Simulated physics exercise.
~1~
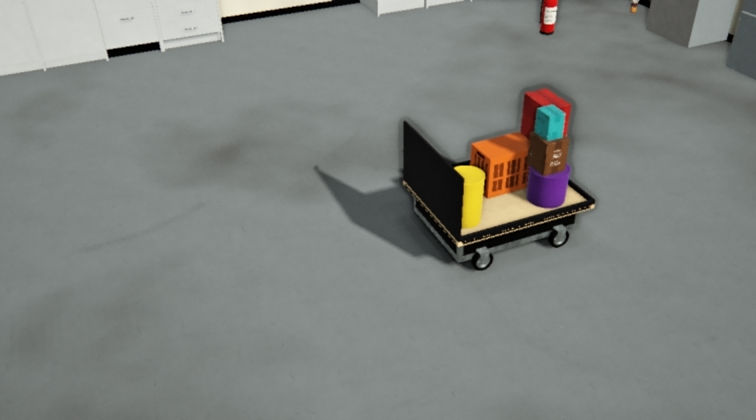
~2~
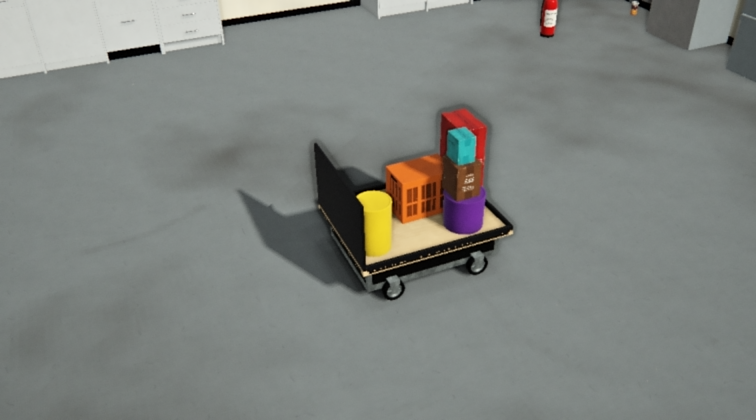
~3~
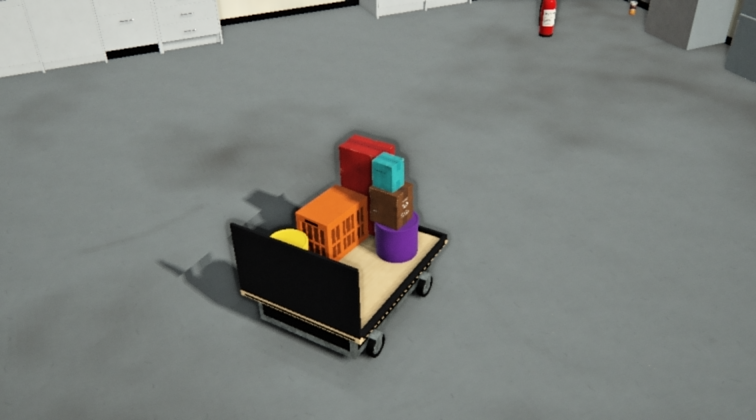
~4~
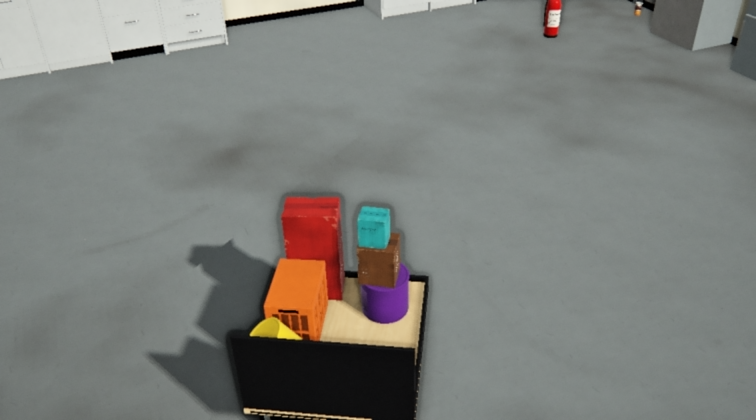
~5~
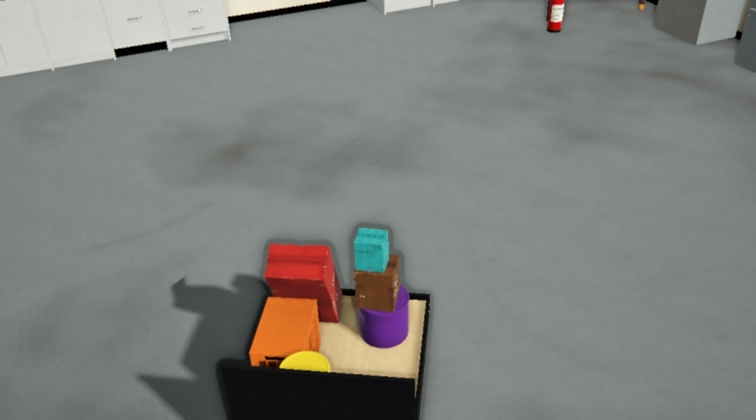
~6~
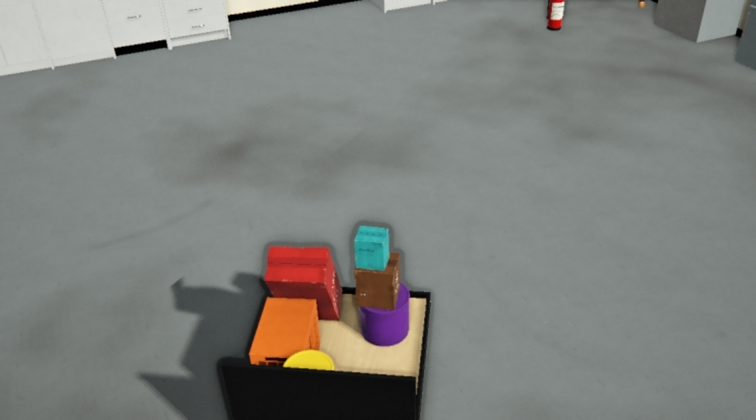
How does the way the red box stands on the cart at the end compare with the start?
At the start the red box stood upright on the cart, but by the end it was leaning.
